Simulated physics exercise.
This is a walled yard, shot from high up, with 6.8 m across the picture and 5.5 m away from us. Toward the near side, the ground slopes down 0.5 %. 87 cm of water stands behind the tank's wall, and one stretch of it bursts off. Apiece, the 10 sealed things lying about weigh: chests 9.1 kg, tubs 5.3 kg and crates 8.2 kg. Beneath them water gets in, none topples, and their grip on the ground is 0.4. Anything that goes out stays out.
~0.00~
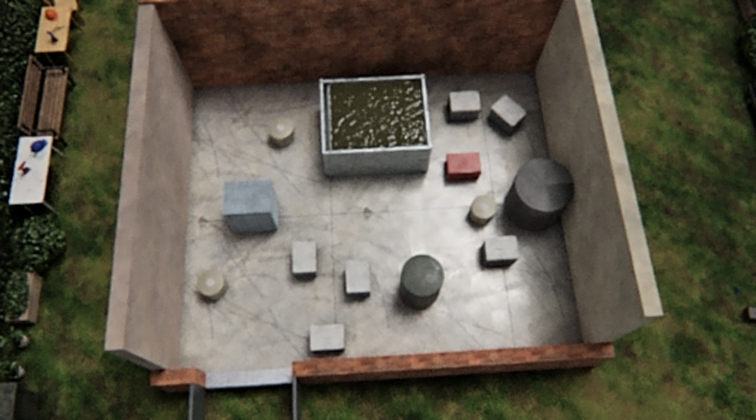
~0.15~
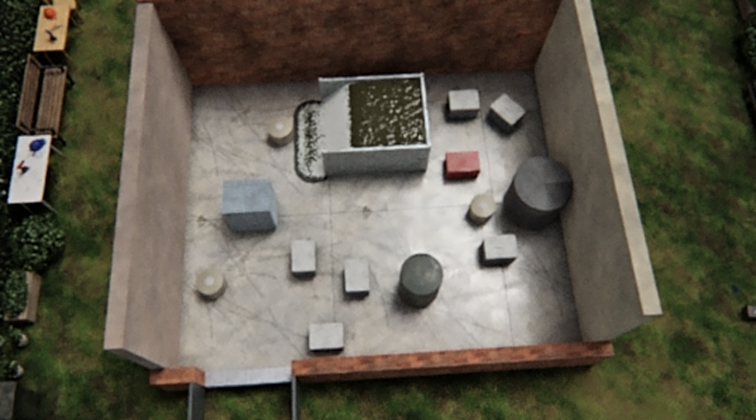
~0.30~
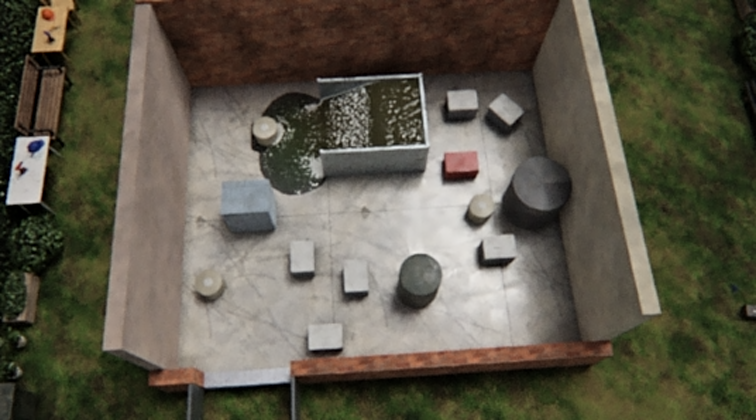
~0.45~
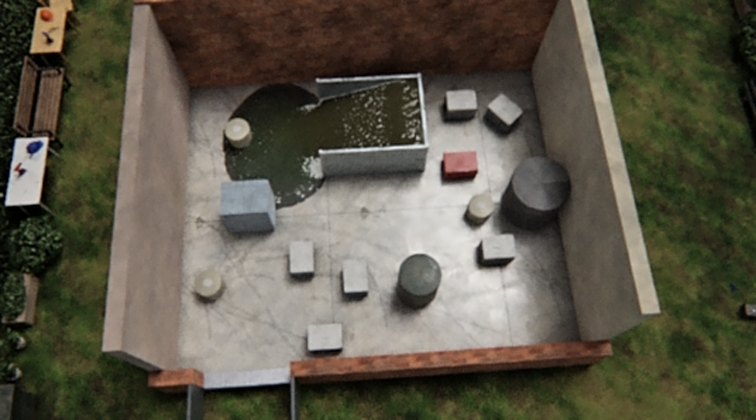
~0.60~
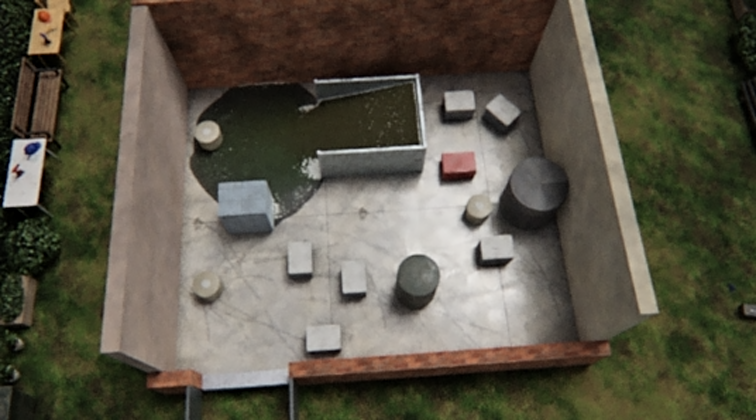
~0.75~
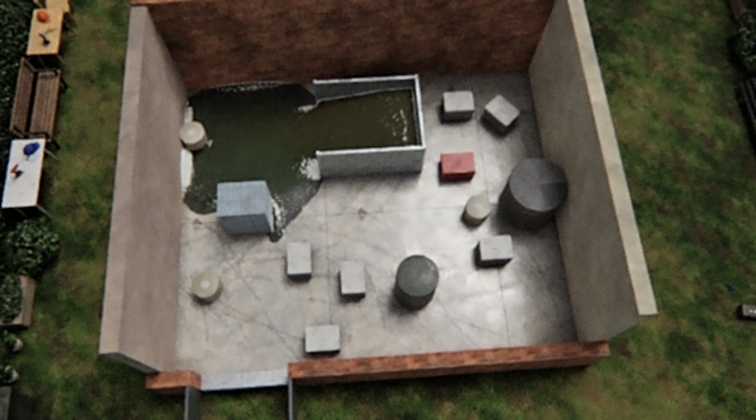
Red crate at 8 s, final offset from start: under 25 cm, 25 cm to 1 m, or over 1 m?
Under 25 cm.
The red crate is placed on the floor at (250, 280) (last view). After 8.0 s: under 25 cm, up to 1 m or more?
It goes a long way.
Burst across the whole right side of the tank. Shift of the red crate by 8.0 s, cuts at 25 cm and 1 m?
Result: Red crate displaced far.
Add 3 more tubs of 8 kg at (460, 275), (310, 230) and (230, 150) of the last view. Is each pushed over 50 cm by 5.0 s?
Going one by one: Not far enough, too far, too far.
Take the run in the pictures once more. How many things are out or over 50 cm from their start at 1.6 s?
The answer is 1.
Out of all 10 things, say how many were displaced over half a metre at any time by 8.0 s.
The number is 5.
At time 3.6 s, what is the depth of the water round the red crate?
Roughly 0 cm at that moment.
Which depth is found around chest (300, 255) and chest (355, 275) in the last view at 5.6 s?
First roughly 5 cm, second roughly 6 cm.
After 1.6 s the red crate is near (458, 162), 0.0 m from its start, aground; 0 of 10 are out; 1 afloat.
After 3.6 s the red crate is near (458, 162), 0.0 m from its start, aground; 1 of 10 are out; 1 afloat.
After 5.6 s the red crate is near (458, 162), 0.0 m from its start, aground; 1 of 10 are out; 4 afloat.
After 8.0 s the red crate is near (456, 161), 0.0 m from its start, aground; 1 of 10 are out; 3 afloat.
